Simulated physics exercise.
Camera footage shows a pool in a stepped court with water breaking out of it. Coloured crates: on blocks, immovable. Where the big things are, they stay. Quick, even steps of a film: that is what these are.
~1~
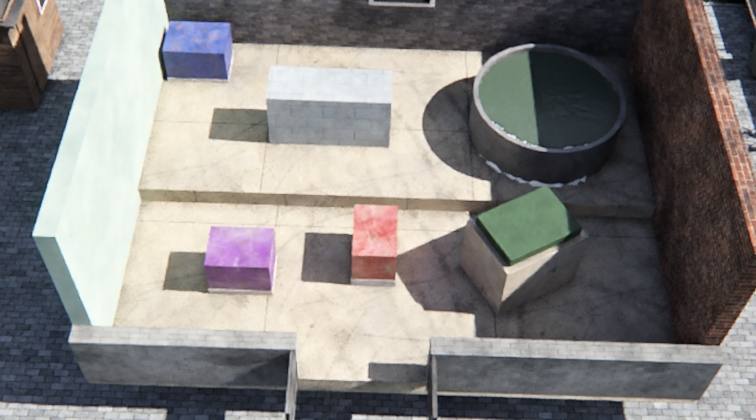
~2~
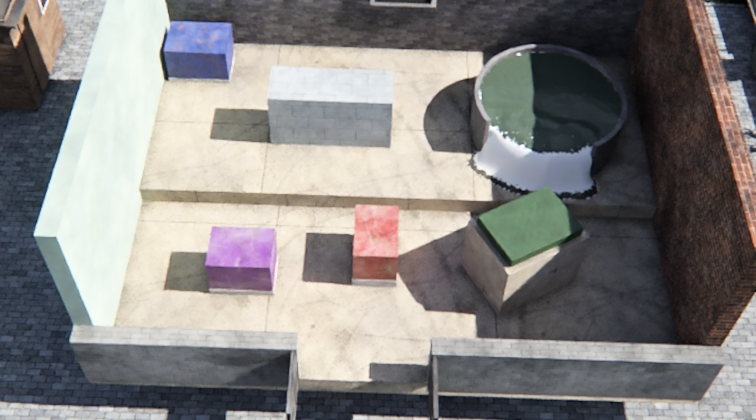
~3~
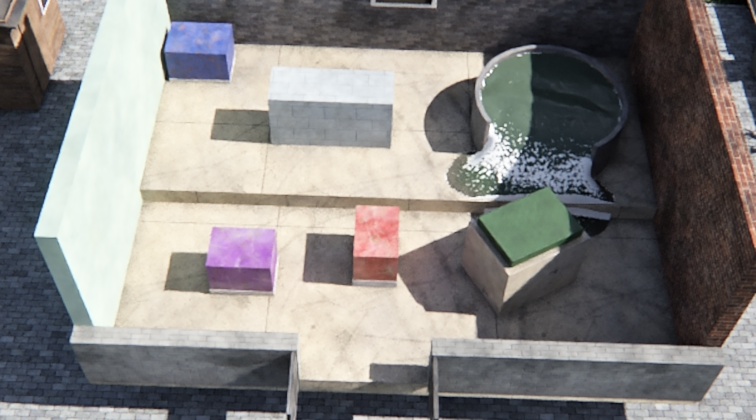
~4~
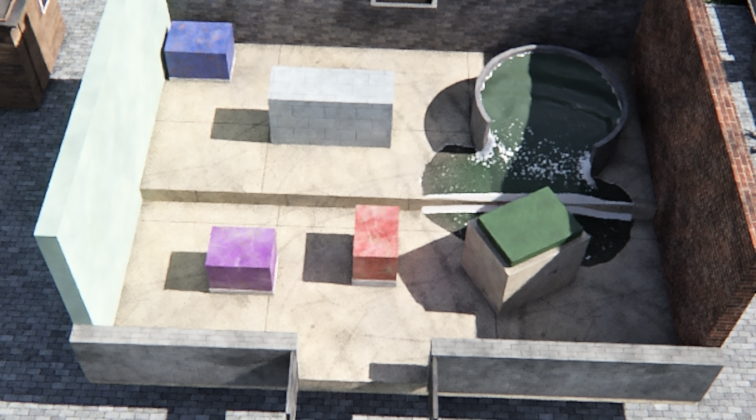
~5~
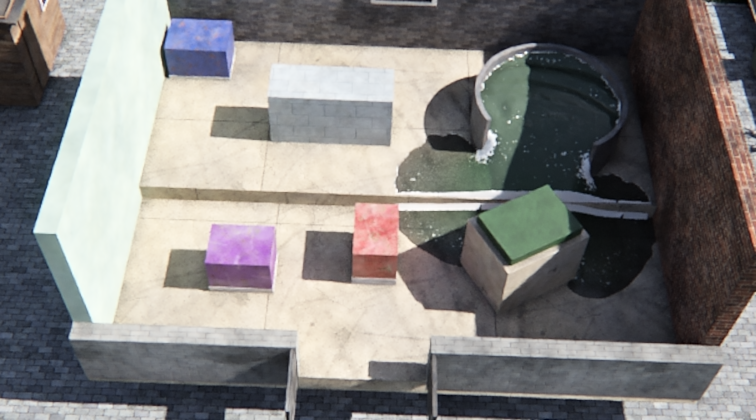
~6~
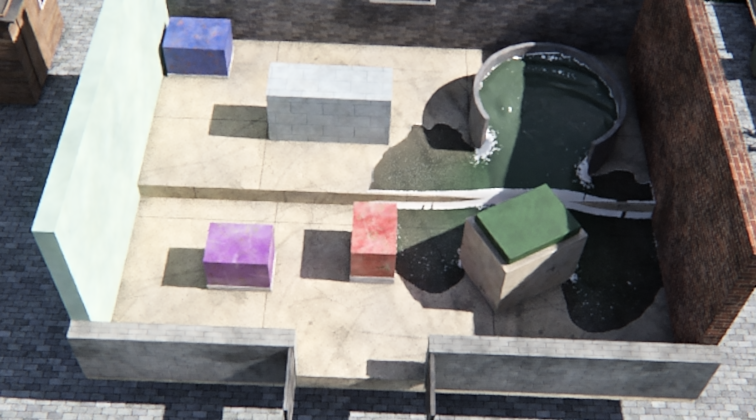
The clip opens on a walled, stepped court with coloured crates and a round pool of dark green water at the upper right. Water bursts from the pool's front in a white, foaming sheet, then pours over the step and spreads darkly around the green-topped block and leftward toward the red crate.
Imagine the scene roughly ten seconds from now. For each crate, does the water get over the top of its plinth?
Result: The blue crate will not be reached; the purple crate will be reached; the red crate will be reached.
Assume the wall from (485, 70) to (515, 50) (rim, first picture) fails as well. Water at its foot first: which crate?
That would be the blue crate.
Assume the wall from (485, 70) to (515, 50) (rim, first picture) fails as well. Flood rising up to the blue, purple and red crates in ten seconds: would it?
In that case the blue is flooded, the purple is flooded and the red is never flooded.
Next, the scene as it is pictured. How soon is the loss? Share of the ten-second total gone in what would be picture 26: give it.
Roughly 35 percent of it.
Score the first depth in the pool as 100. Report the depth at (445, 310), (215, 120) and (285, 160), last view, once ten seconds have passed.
My figures are about 10, 0 and 0 percent.
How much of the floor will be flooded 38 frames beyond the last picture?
Roughly 50 percent, I'd say.
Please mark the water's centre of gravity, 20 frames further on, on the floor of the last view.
Close to (487, 241).
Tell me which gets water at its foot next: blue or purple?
It is the purple crate.
A moment on, water covers 30 % of the floor; the blue crate not reached, the purple crate not reached, the red crate water round its plinth.
Next, water covers 35 % of the floor; the blue crate not reached, the purple crate water round its plinth, the red crate water round its plinth.
Then, water covers 40 % of the floor; the blue crate not reached, the purple crate water round its plinth, the red crate water round its plinth.
Later, water covers 50 % of the floor; the blue crate not reached, the purple crate water round its plinth, the red crate water round its plinth.
In the end, water covers 50 % of the floor; the blue crate stayed above the water, the purple crate was topped, the red crate was topped.
